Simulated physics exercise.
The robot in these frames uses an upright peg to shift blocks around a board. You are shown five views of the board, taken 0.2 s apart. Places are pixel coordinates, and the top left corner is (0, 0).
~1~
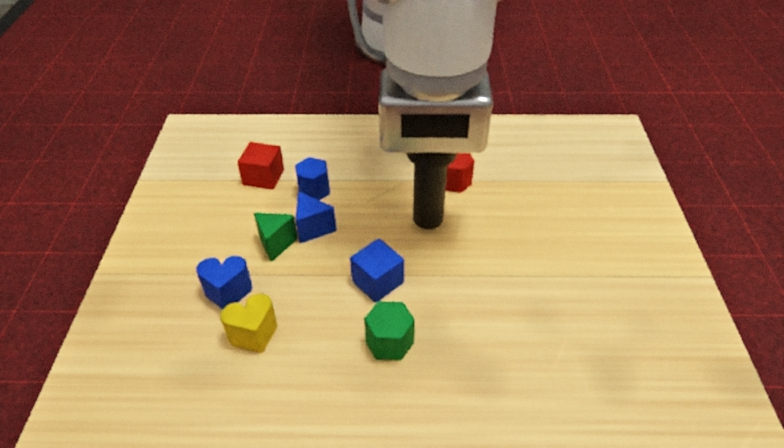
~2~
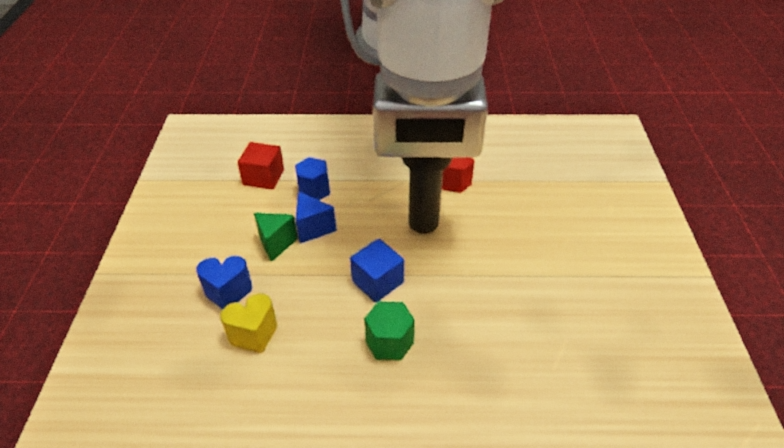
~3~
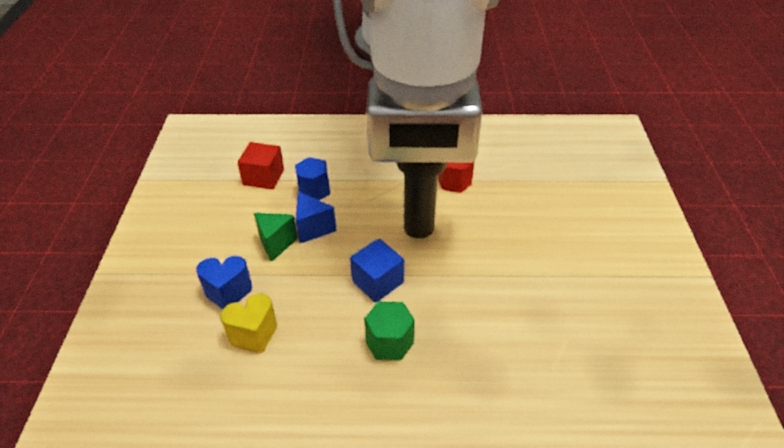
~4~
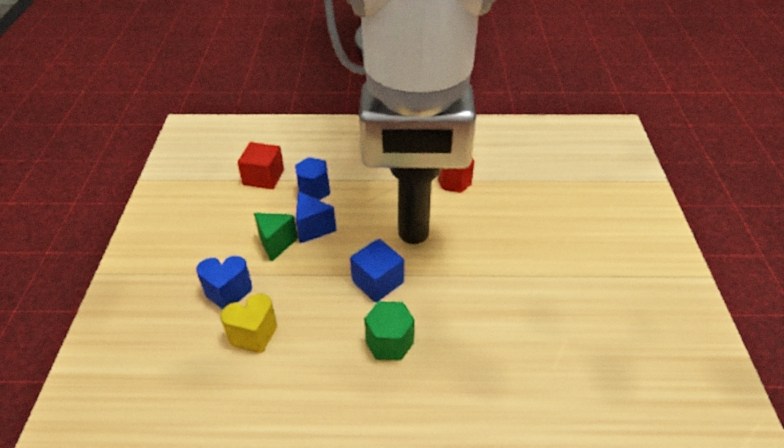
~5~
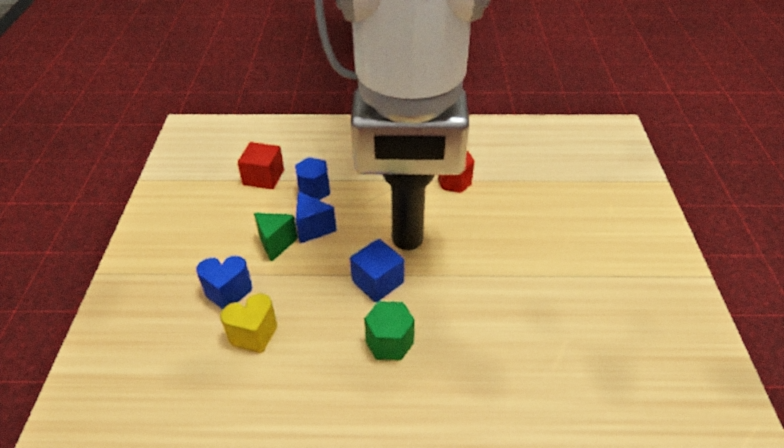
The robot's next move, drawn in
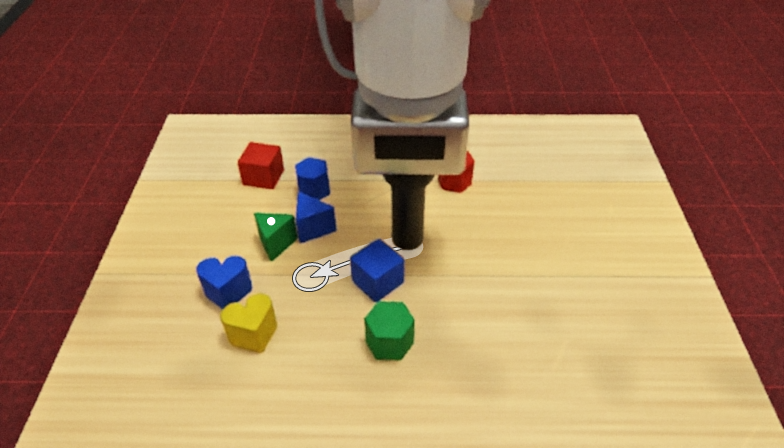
A robot arm holding an upright black peg hangs over a pale wooden board on a dark red tiled floor, seen from a fixed, raised view. Red, blue and green blocks and a yellow heart sit mostly left and centre, with one red block behind the peg. The arm moves the peg slightly left and nearer the viewer, towards the blue square block, while every block stays still.
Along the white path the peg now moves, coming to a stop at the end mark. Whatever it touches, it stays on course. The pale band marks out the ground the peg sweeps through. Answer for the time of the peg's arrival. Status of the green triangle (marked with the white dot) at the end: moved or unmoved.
It holds its position.
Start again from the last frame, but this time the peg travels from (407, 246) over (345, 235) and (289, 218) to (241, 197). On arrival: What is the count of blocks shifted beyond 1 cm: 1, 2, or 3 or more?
Just one will move.
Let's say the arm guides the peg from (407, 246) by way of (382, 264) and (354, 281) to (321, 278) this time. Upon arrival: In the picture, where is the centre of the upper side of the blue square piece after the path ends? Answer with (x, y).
Its top middle will sit at (358, 287).
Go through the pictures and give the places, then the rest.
Peg tip (428, 219); block tops, green triangle (271, 221); blue square piece (377, 258), in the first frame.
Peg (424, 223); blocks unchanged, in the second frame.
Peg (419, 228); blocks unchanged, in the third frame.
Peg (414, 233); blocks unchanged, in the fourth frame.
Peg (408, 239); green triangle (271, 221); blue square piece (377, 258), in the fifth frame.
Path on the board, from (407, 246) by way of (359, 259) to (311, 277); the dot is on the green triangle.
What follows on the original path. Halfway along, peg (358, 252); blue square piece (367, 264), turned 45° anticlockwise.
At the end, peg (309, 270); green triangle in place; blue square piece (365, 266), turned 55° anticlockwise.
